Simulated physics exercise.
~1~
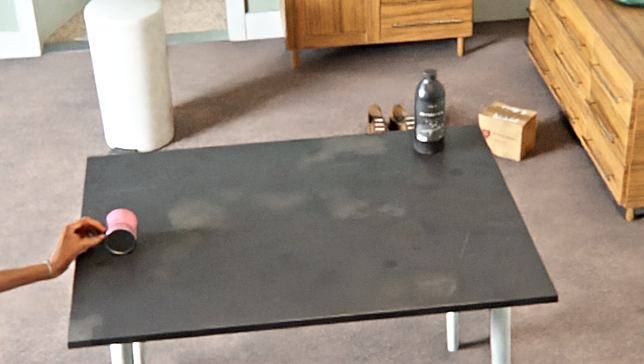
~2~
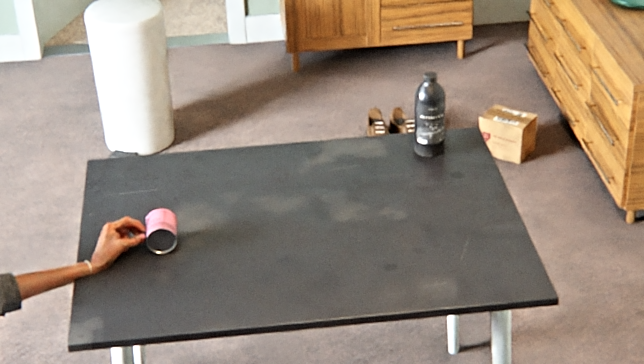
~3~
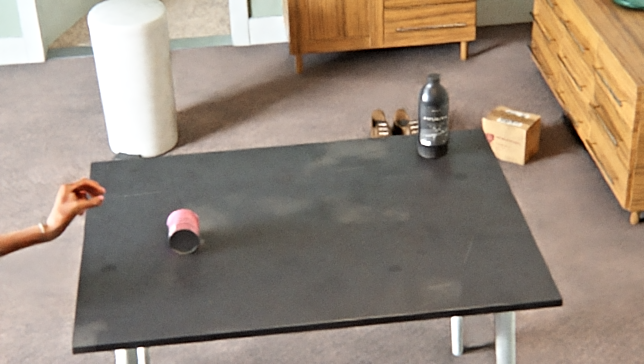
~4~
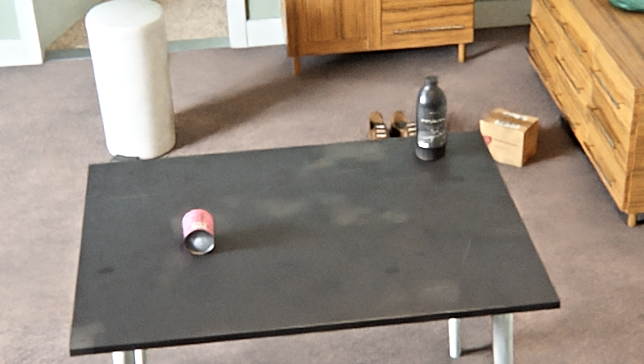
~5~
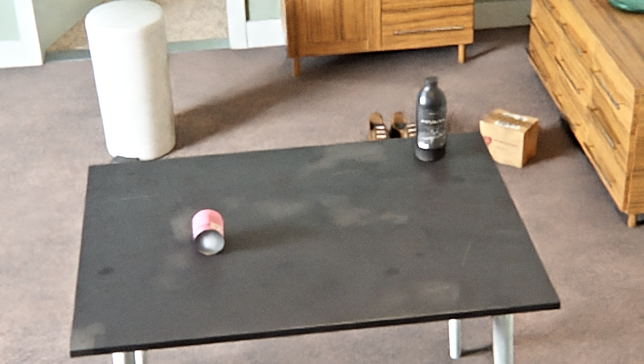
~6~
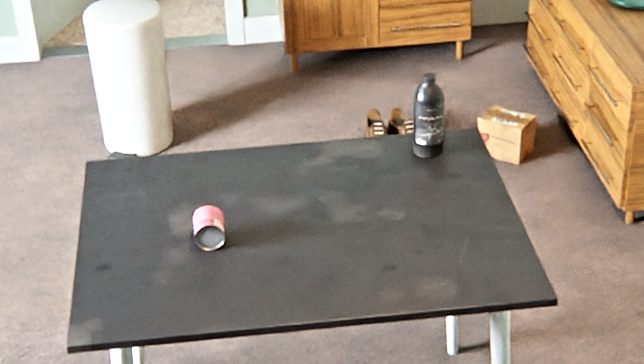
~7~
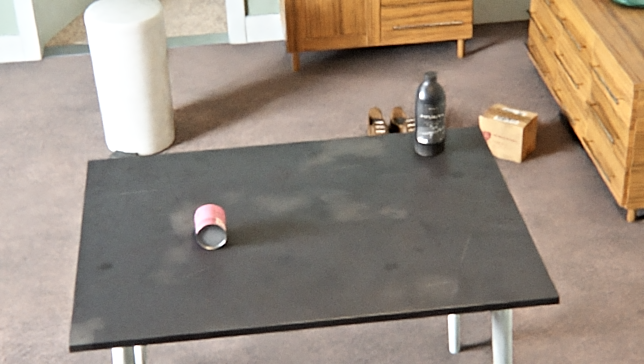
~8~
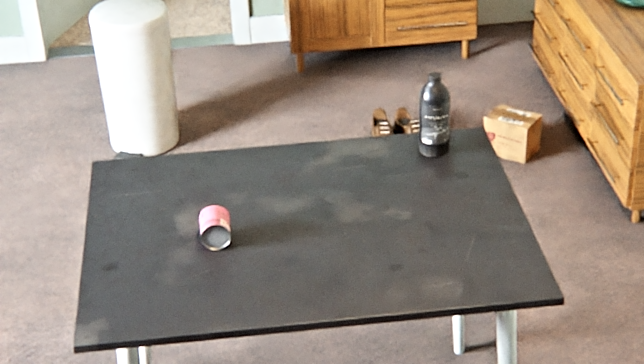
A carpeted room with wooden drawers along the back and right is seen from above by a slightly swaying camera, looking down on a dark tabletop. A black bottle stands near the table's far right corner, while a white cylinder and a small cardboard box sit on the floor beyond. At the left, a hand holds a pink tin and pushes it to the right. The hand lets go and draws back out of view. The tin travels a little farther by itself, slows and stops left of the table's centre, still on the table, while the bottle stays in place.
